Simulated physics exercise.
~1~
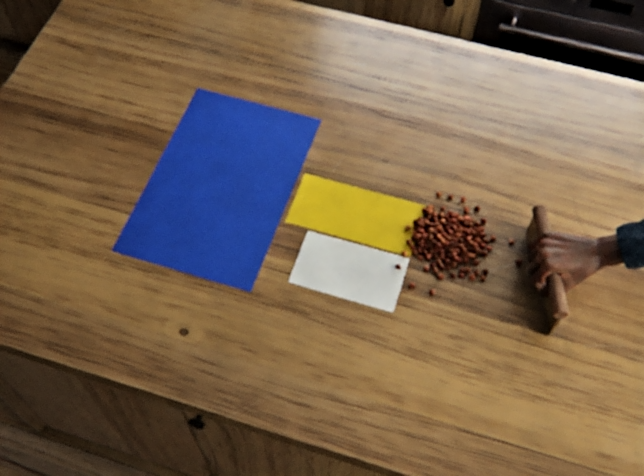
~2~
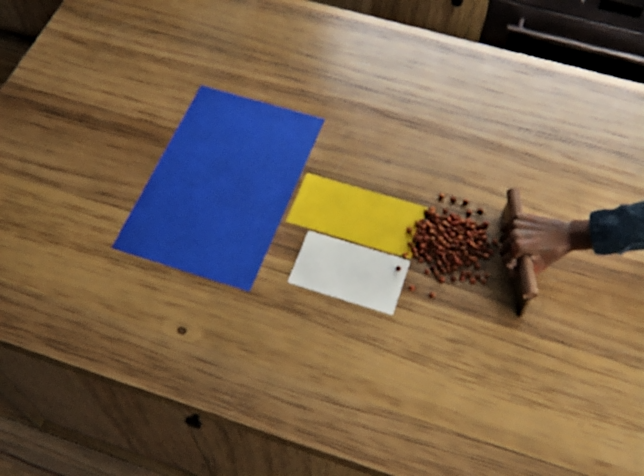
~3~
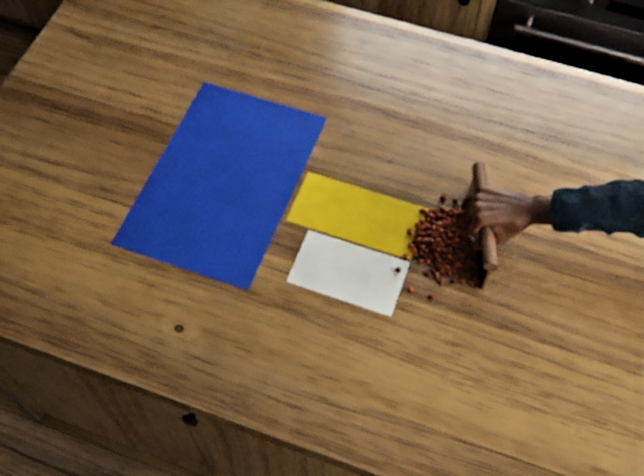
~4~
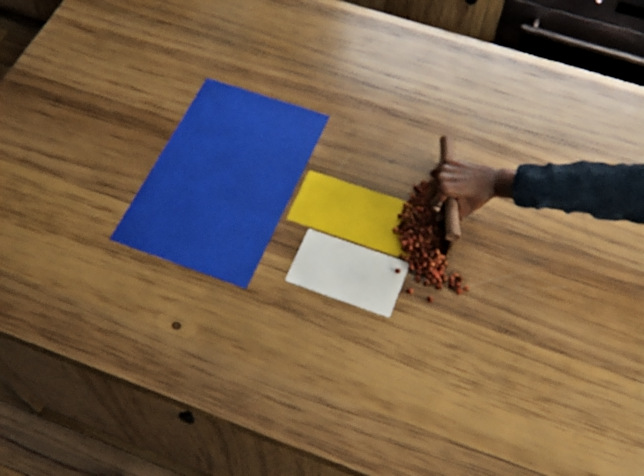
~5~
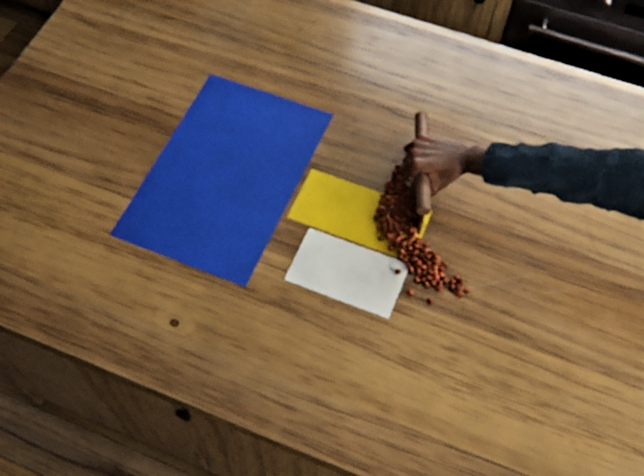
On a wooden table, a hand pushes reddish pellets leftward partly onto a yellow mat.
